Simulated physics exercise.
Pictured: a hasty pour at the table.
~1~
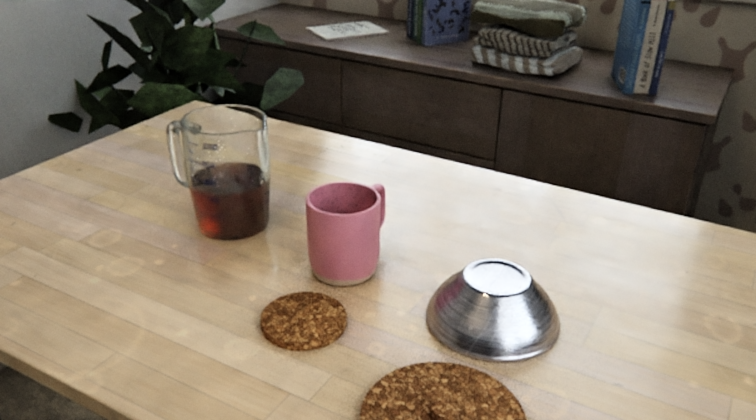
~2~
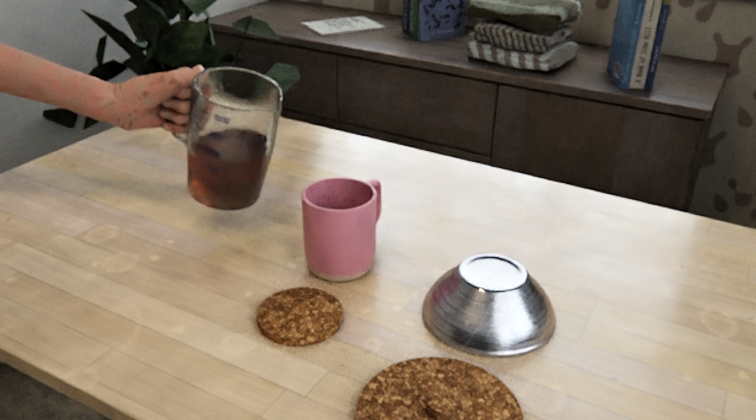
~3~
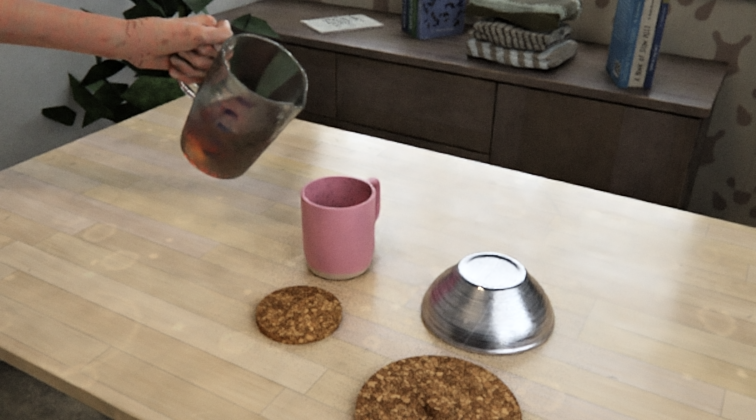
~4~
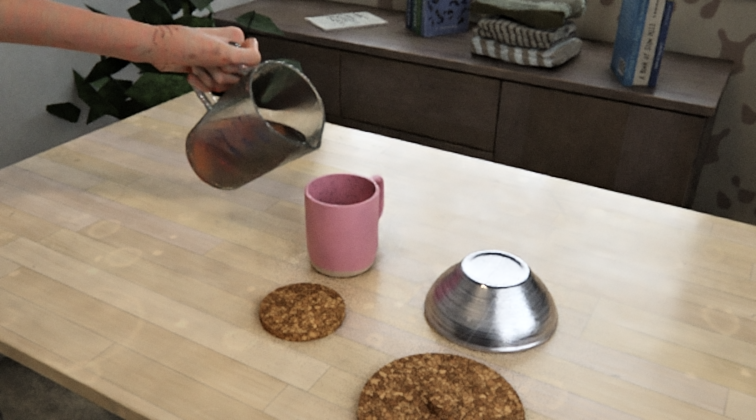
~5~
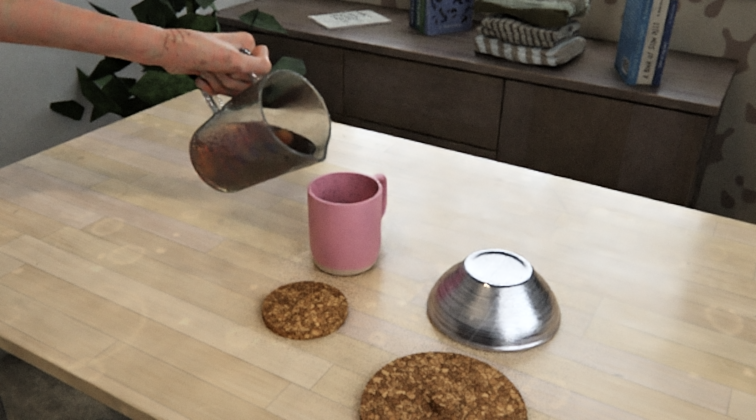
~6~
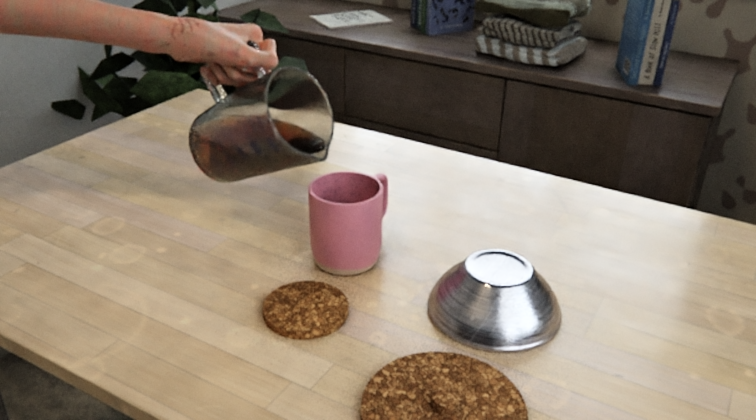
A hand lifts a glass jug of dark liquid and tilts it above a pink mug.
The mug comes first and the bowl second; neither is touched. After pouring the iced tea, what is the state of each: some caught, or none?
Result: The mug will hold it. The bowl will get nothing in it.
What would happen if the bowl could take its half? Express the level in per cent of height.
Some 60 per cent.
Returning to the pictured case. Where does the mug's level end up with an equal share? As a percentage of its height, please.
It stands at around 50 per cent of the height.
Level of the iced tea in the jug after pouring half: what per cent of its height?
The level stands at around 25 per cent of the height.
Shortly, the iced tea goes into the mug.
Then, it runs off the upturned base of the bowl.
At the finish, the mug has its share inside; the bowl is empty, in a puddle.
